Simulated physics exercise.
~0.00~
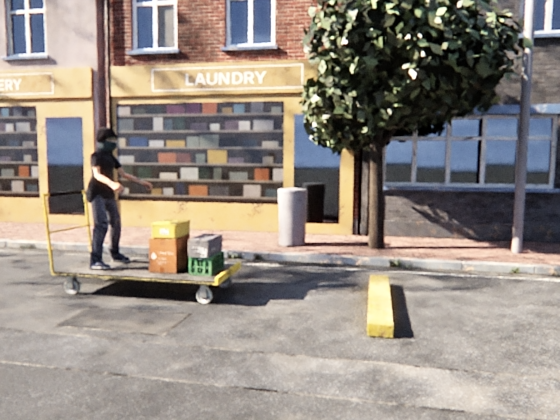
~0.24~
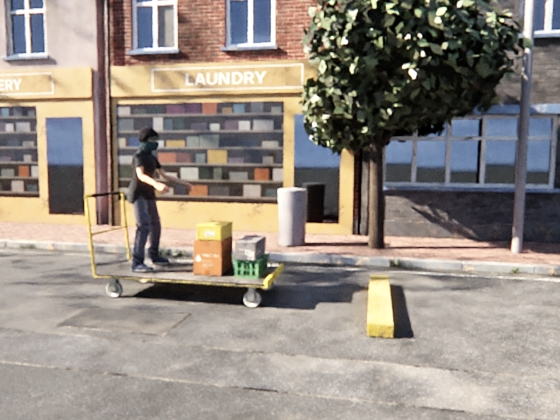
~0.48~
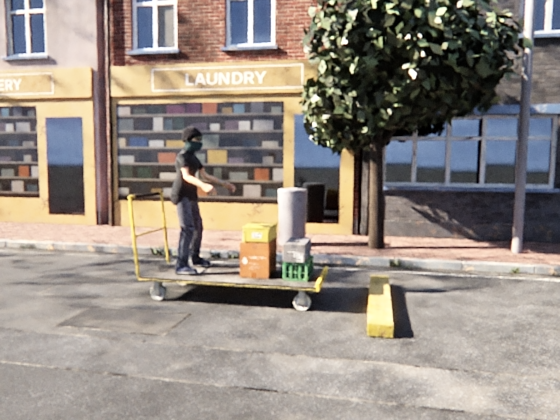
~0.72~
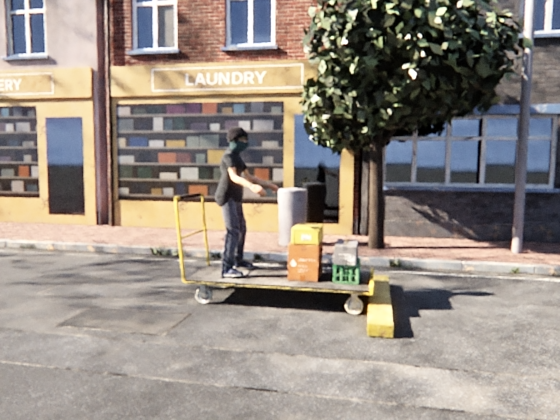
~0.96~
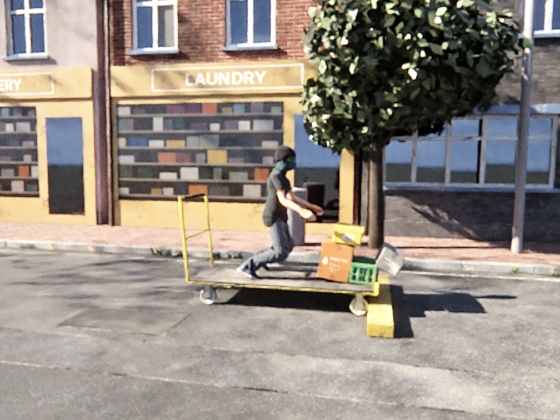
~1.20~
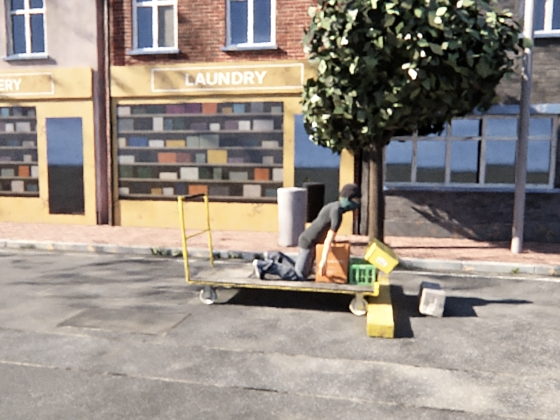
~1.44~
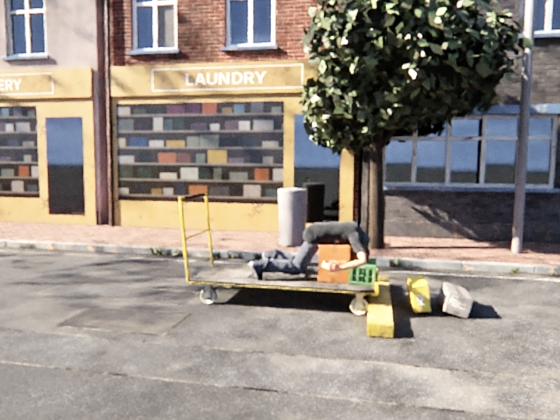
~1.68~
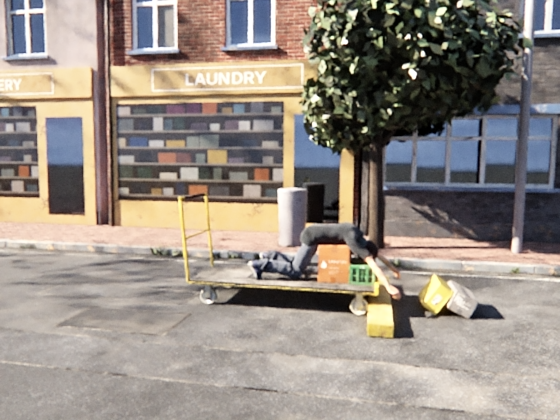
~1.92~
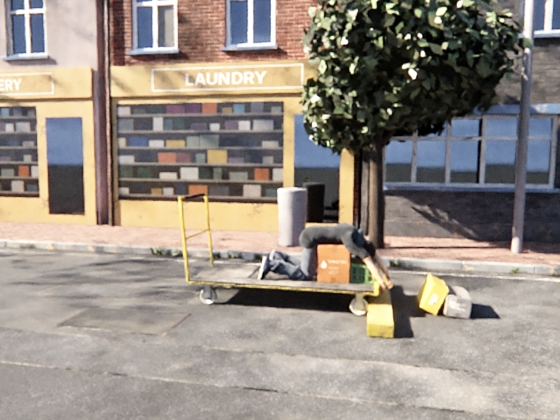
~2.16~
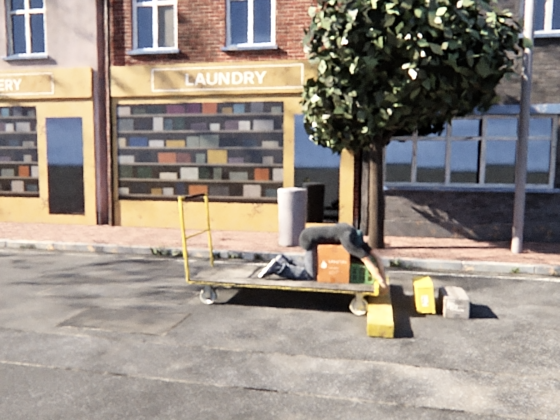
A masked worker riding a flat trolley rolled right until its wheels hit a yellow beam and it stopped dead, throwing a grey parcel and a yellow tote onto the road, while the worker pitched forward and ended slumped over the orange parcel and green crate.
